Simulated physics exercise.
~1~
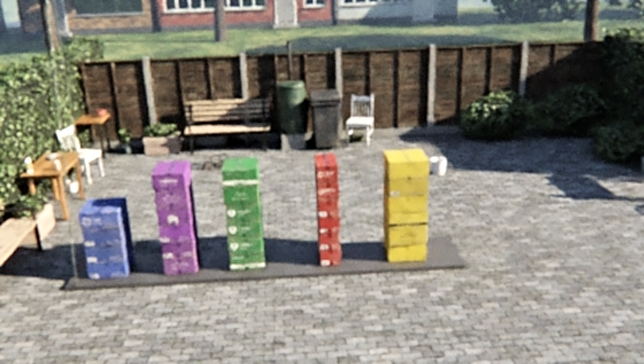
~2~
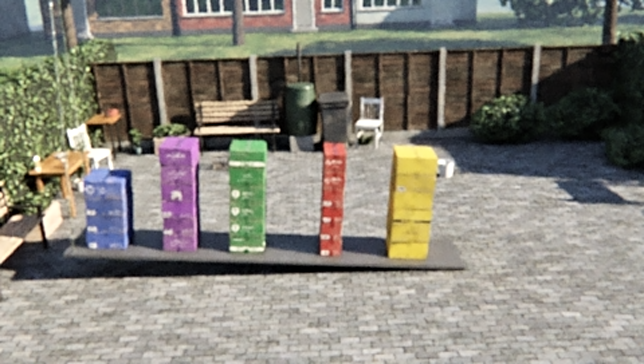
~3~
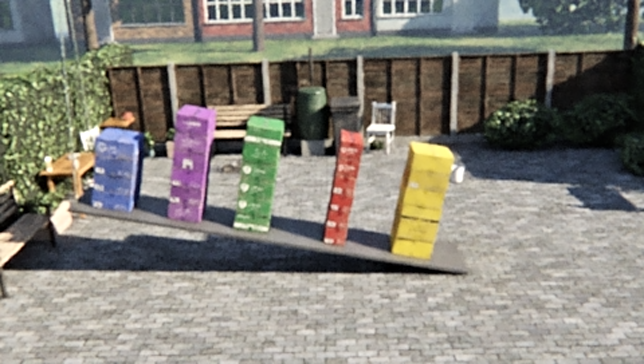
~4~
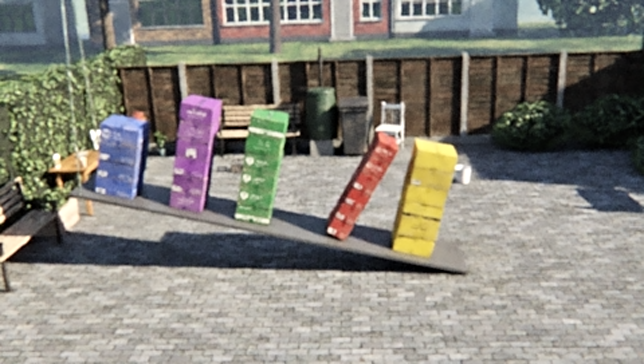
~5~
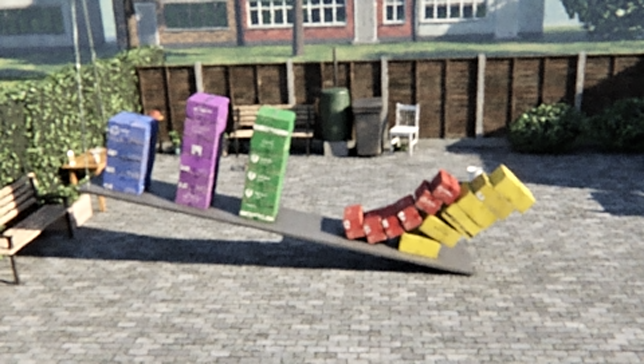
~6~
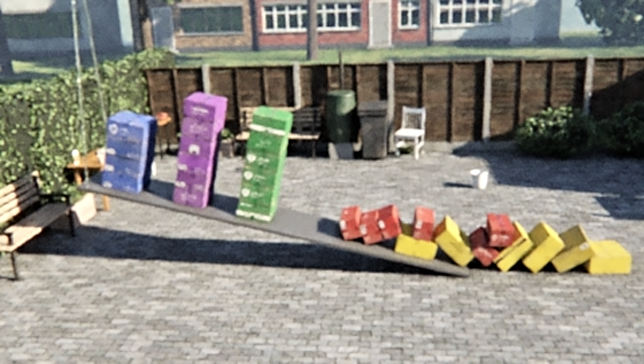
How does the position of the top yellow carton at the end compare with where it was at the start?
At the start it sits on top of the yellow pile at the right side of the rack. By the end it lies down on the paving, well to the right of the rack, at the far end of the spilled cartons.
